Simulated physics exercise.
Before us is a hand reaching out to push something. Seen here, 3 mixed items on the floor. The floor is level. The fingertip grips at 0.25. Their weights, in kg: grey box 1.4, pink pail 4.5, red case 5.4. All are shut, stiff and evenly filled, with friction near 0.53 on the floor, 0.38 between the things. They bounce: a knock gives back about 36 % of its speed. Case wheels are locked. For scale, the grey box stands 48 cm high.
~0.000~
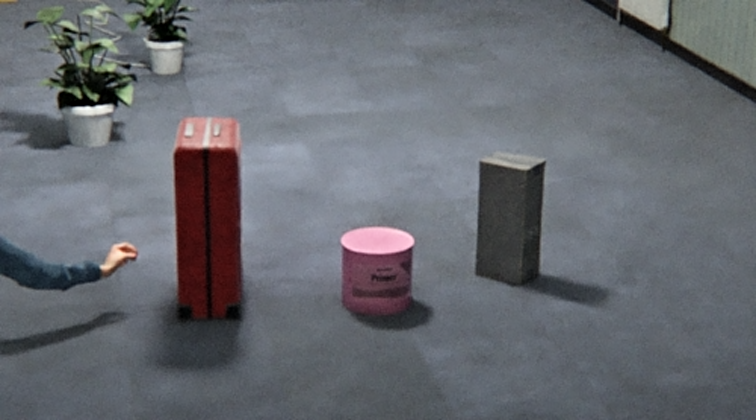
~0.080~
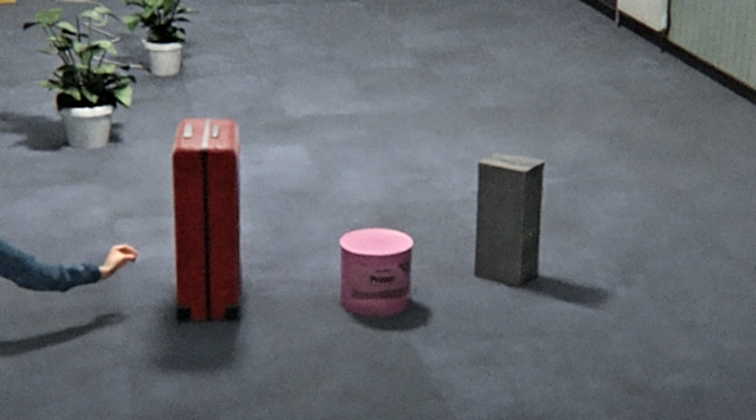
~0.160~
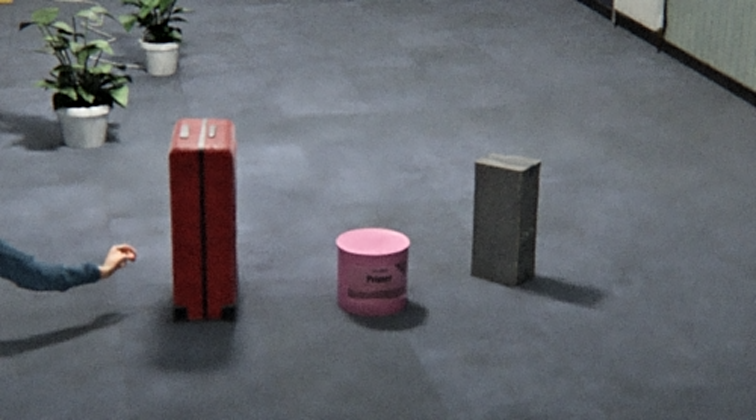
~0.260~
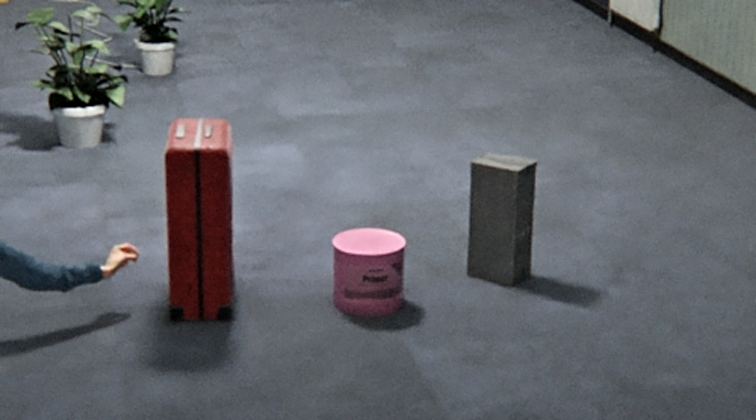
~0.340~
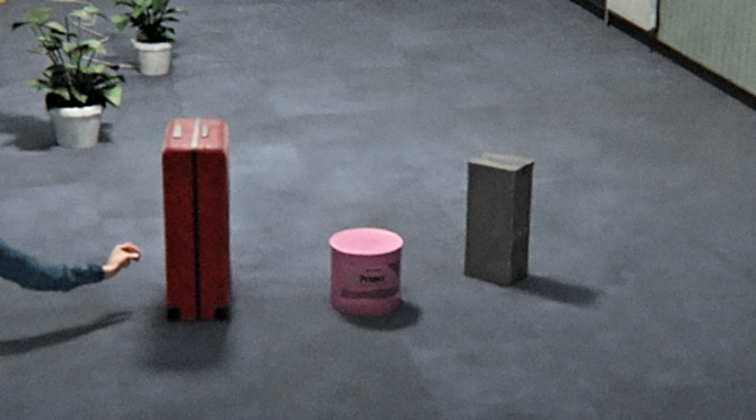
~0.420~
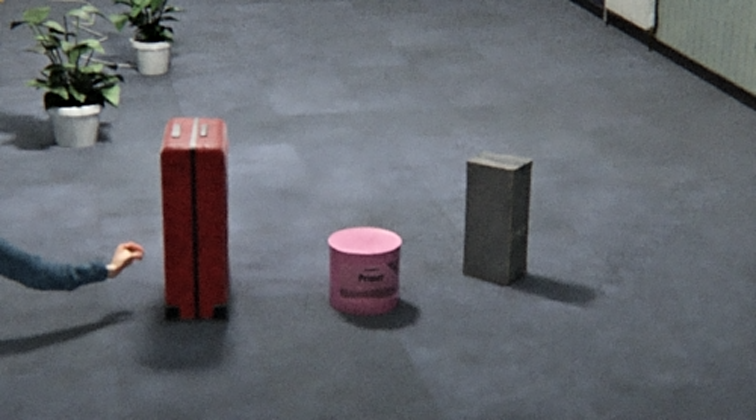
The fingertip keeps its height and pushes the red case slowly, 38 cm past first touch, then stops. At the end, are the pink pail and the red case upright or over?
The pink pail keeps standing; the red case keeps standing.
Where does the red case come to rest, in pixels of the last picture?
At about (291, 215).
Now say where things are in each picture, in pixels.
In the first picture, hand has come 0 cm; red case (209, 217); pink pail (377, 271).
In the second picture, hand has come 0 cm; red case (208, 218); grey box (509, 219).
In the third picture, hand has come 1 cm; red case (205, 218); grey box (505, 219).
In the fourth picture, hand has come 4 cm; red case (201, 218); grey box (501, 219).
In the fifth picture, hand has come 5 cm; red case (198, 218); grey box (498, 219).
In the sixth picture, hand has come 7 cm; red case (197, 217); pink pail (364, 271).
By 1.02 s, hand has come 20 cm; red case 5 cm from its spot near (210, 217).
By 1.42 s, hand has come 29 cm; red case 14 cm from its spot near (234, 216).
By 1.82 s, hand has come 38 cm; red case 22 cm from its spot near (257, 215).
By 2.22 s, hand has come 47 cm; red case 31 cm from its spot near (281, 215).
When it is over (3.2 s), not toppled but over 14 cm from the start, red case; the other 2 within 14 cm of the start. End places, in pixels of the last picture, pink pail near (364, 271), red case near (291, 215).
